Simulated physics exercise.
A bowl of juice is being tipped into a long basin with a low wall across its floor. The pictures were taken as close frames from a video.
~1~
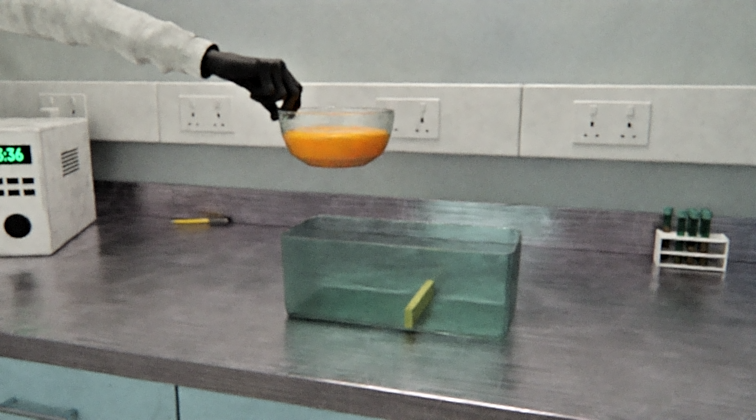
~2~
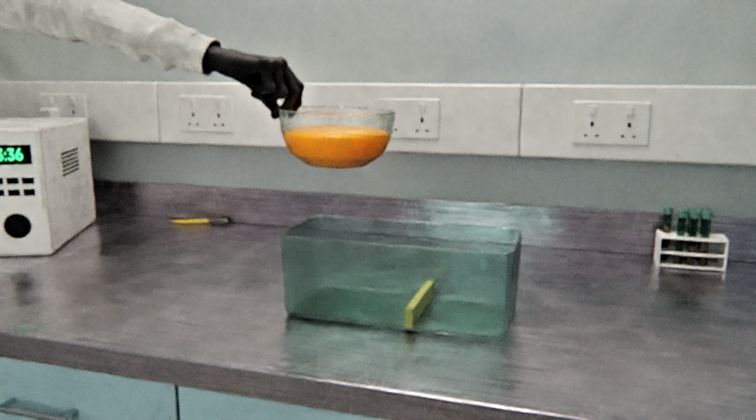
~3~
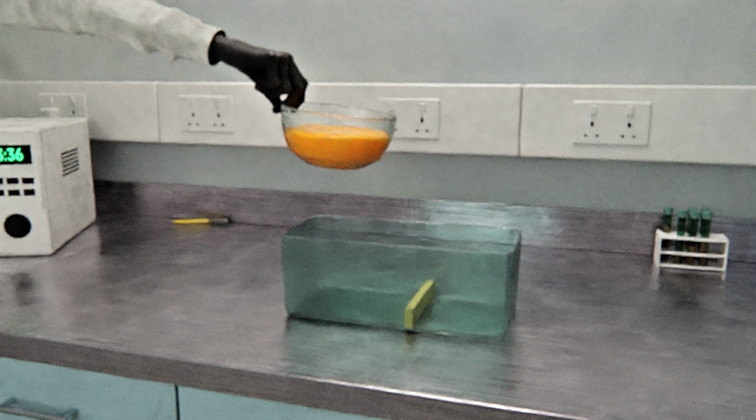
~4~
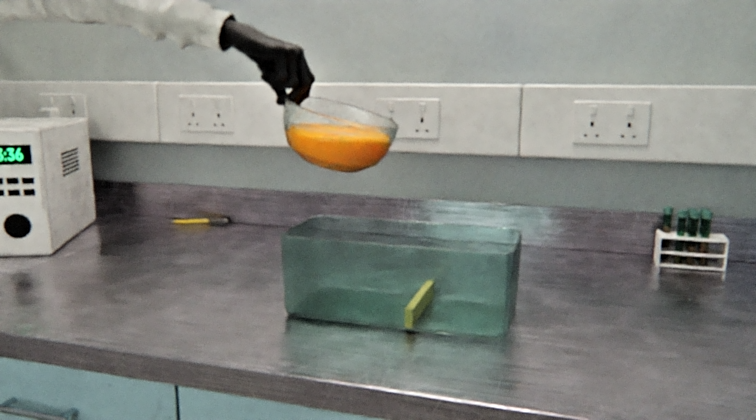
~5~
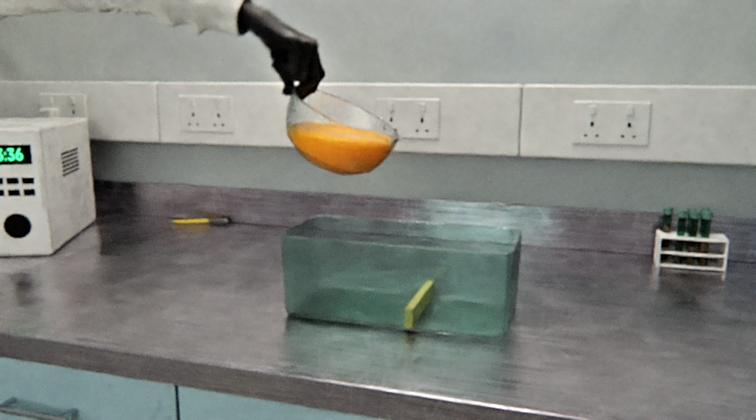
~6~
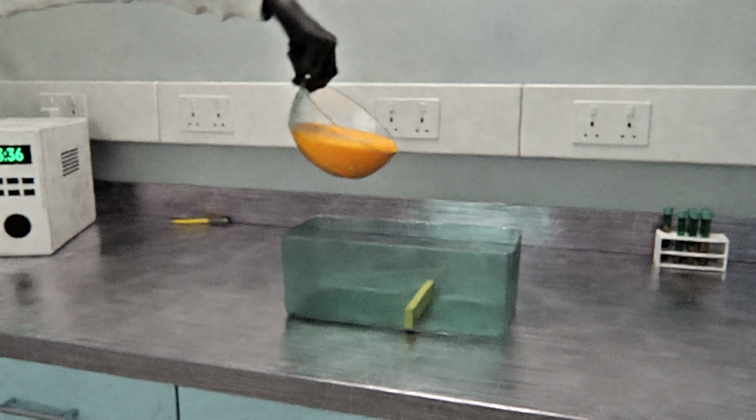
In a laboratory seen from the front and slightly above, a grey worktop runs beneath a row of white wall sockets. A black-gloved hand holds a clear bowl of orange juice above a long greenish see-through basin with a low yellow wall inside, between a white machine at left and a rack of tubes at right. The hand rises and tilts the bowl steadily rightward, the juice shifting toward its lower edge, while the camera stays still.
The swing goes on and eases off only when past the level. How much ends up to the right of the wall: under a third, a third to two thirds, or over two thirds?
Reaches a third, not past two thirds.
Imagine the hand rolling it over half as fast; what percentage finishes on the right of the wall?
Somewhere near 50 percent.
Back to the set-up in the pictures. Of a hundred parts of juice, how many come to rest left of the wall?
Close to 55 in a hundred.
A moment on, the bowl is tipped right over and 9 per cent is still to pour, 31 is left of the wall and 20 right of it.
Next, the bowl is tipped right over and 0 per cent is still to pour, 56 is left of the wall and 39 right of it.
Then the bowl is tipped right over and 0 per cent is still to pour, 49 is left of the wall and 40 right of it.
Later the bowl is tipped right over and 0 per cent is still to pour, 53 is left of the wall and 41 right of it.
In the end 53 per cent lies left of the wall, 41 right of it and 6 outside.
